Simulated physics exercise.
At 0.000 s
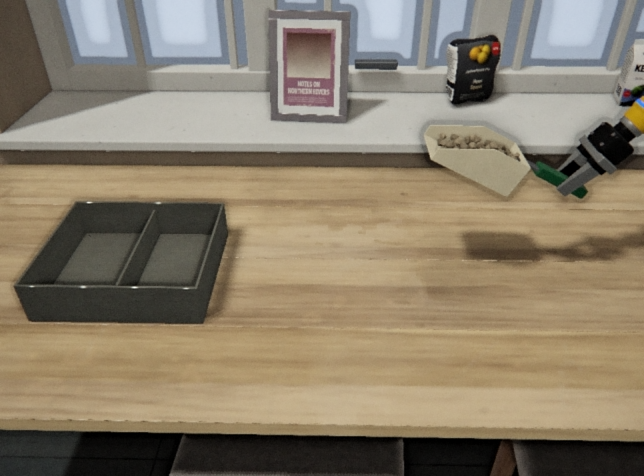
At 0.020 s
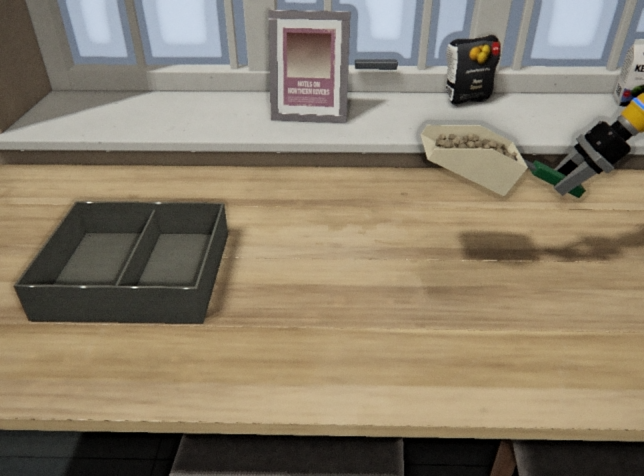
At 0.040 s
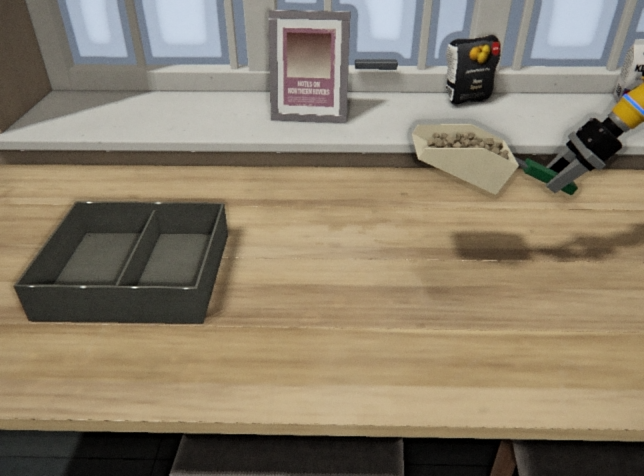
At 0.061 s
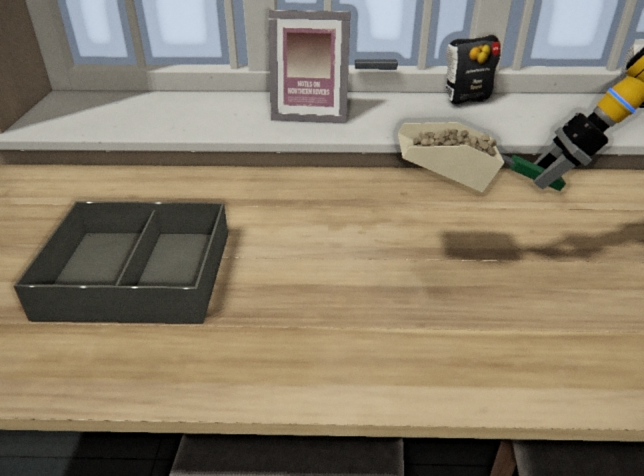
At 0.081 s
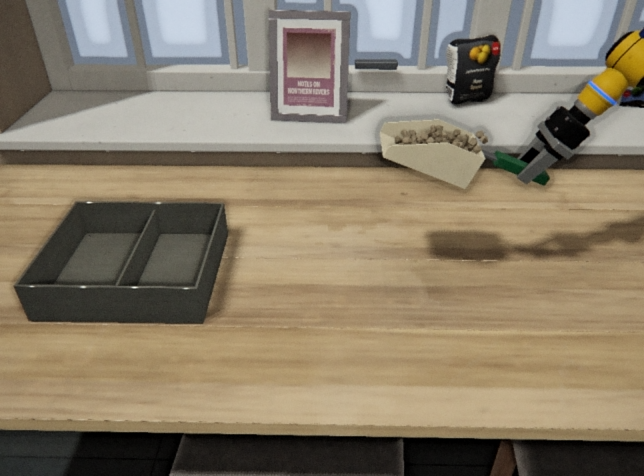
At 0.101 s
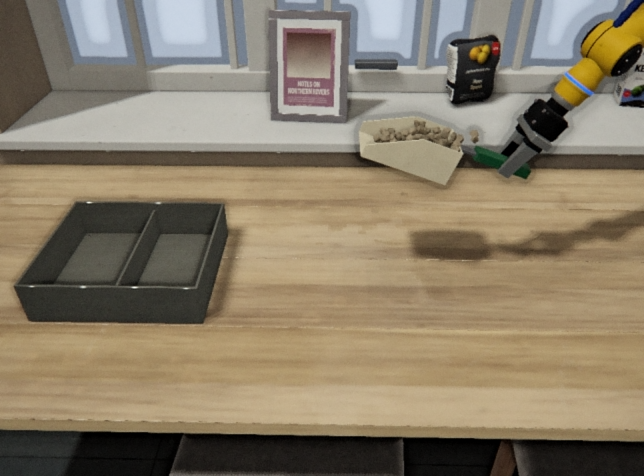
A yellow and black robot arm carries a cream scoop of small pale pebbles leftward above a light wooden table, seen from a fixed, raised viewpoint. A dark grey open tray with two compartments sits still at left, while a framed print and a black packet stand on the white ledge behind. The scoop glides a short way left, gradually levelling, as its shadow slides along the wood.
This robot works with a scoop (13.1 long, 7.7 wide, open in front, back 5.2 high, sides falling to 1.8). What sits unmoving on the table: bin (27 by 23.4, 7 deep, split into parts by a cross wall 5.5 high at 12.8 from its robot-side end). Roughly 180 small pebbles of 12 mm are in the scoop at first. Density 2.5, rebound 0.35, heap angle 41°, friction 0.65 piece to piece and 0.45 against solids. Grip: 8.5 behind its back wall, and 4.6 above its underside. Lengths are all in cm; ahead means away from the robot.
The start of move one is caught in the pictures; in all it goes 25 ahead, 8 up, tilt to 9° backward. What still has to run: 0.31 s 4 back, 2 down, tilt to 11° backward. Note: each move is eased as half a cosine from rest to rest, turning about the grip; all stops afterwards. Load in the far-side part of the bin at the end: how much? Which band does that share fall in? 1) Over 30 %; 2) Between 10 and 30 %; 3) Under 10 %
2, between 10 and 30 %.
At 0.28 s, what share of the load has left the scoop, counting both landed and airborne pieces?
About 35 in a hundred parts are out by then.
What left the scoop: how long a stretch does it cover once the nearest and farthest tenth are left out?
About 32 cm.
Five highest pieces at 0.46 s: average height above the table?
28 cm, roughly.
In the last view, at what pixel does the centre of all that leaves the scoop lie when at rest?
I'd put it at roughly (161, 268).
By 0.28 s, tilted 9° backward, highest piece 30 above the table; 115 on the scoop, 60 in flight or on a rim.
By 0.46 s, tilted 11° backward, highest piece 28 above the table; 48 on the scoop, 36 in the robot-side part, 21 in the far-side part, 2 on the table or floor, 68 in flight or on a rim.
By 0.75 s, tilted 11° backward, highest piece 27 above the table; 69 in the robot-side part, 47 on the scoop, 33 in the far-side part, 26 on the table or floor.
By 1.80 s, tilted 11° backward, highest piece 27 above the table; 69 in the robot-side part, 47 on the scoop, 33 in the far-side part, 26 on the table or floor.
Final count, 69 in the robot-side part, 47 on the scoop, 33 in the far-side part, 26 on the table or floor. That is 19 % in the far-side part of the bin.
